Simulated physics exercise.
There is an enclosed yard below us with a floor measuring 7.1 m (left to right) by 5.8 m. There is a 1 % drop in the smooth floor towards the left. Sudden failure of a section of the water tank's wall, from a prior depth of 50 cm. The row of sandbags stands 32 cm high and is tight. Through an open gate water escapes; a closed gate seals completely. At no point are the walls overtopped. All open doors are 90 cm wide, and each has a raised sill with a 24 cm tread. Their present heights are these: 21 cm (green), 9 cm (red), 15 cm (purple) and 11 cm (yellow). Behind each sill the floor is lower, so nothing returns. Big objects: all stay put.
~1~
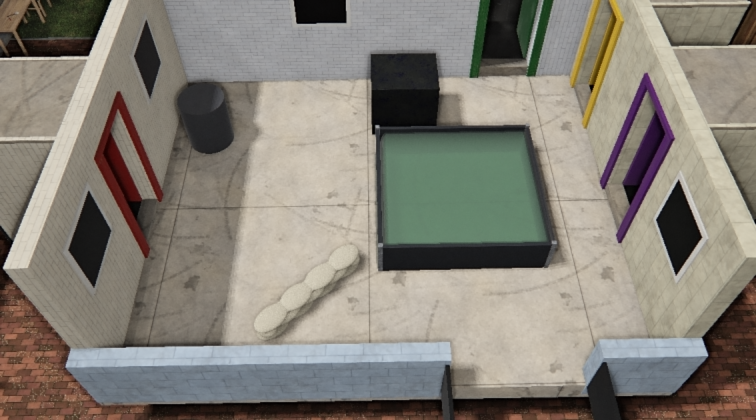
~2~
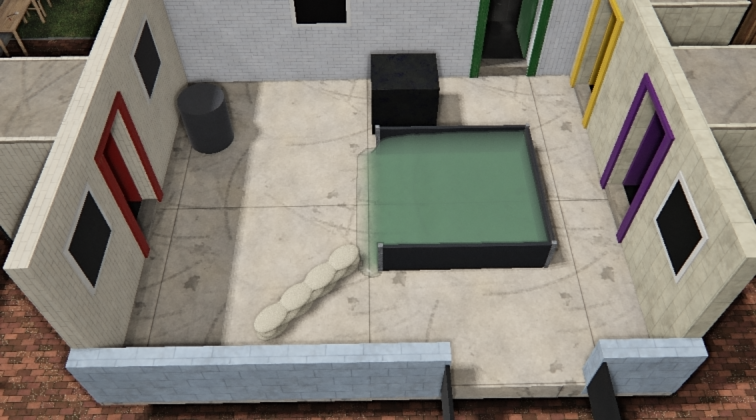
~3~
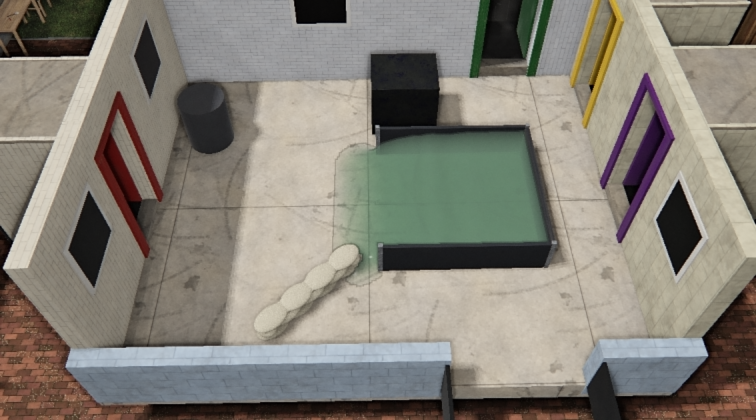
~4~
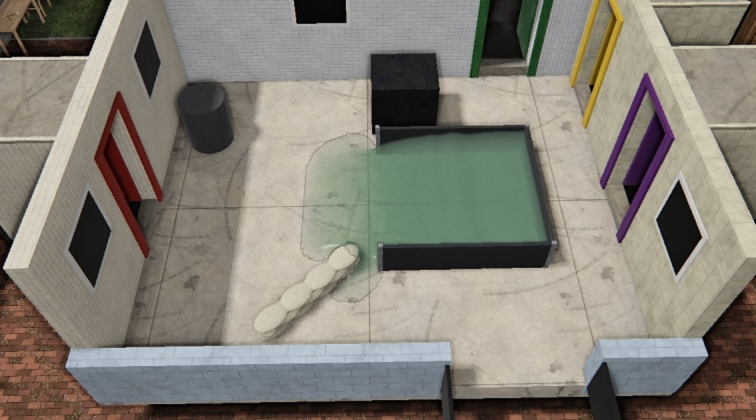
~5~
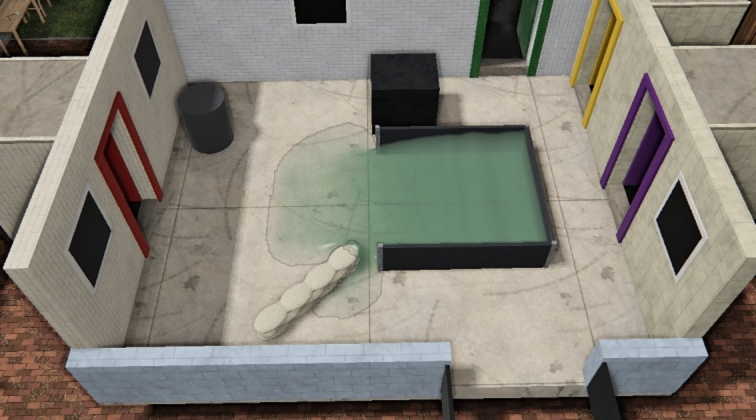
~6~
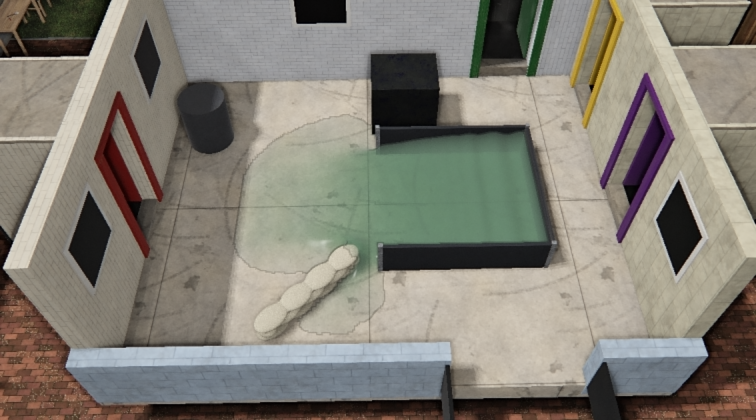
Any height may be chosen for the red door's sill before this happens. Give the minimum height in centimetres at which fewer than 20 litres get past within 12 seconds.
24 cm.
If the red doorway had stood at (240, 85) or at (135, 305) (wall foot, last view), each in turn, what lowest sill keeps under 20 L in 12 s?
Minimums: Roughly 19 cm and 15 cm.
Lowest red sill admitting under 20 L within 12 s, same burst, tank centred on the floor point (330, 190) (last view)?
You'd need some 32 cm.
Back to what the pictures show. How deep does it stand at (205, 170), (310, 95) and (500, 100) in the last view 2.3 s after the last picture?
Depths in order: 18 / 1 / 0 cm.
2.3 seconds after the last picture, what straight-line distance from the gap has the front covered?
Roughly 4.6 m from the gap.
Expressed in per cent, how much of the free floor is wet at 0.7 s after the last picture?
Near 35 per cent of the open floor.
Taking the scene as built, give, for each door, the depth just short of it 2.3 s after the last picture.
Green door 0 cm, red door 26 cm, purple door 0 cm, yellow door 0 cm.
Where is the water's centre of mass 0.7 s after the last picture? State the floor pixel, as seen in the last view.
My guess is close to (395, 207).
Then, 0.7 s after the last picture water covers 35 % of the floor, deepest (33 cm) near (364, 257); 15 cm at the red door, 6 litres in over its 9 cm sill.
Then, 2.3 s after the last picture water covers 50 % of the floor, deepest (33 cm) near (186, 97); 26 cm at the red door, 175 litres in over its 9 cm sill.
Then, 11.3 s after the last picture water covers 95 % of the floor, deepest (13 cm) near (179, 124); 10 cm at the red door, 315 litres in over its 9 cm sill.
At the red door as built, the water peaked near 27 cm, 1.9 s after the last picture.
With a sill of 20.5 cm, 51 litres would have come in within the 12 s; with 27.5 cm, 5 litres. So under 20 litres takes about 24 cm.
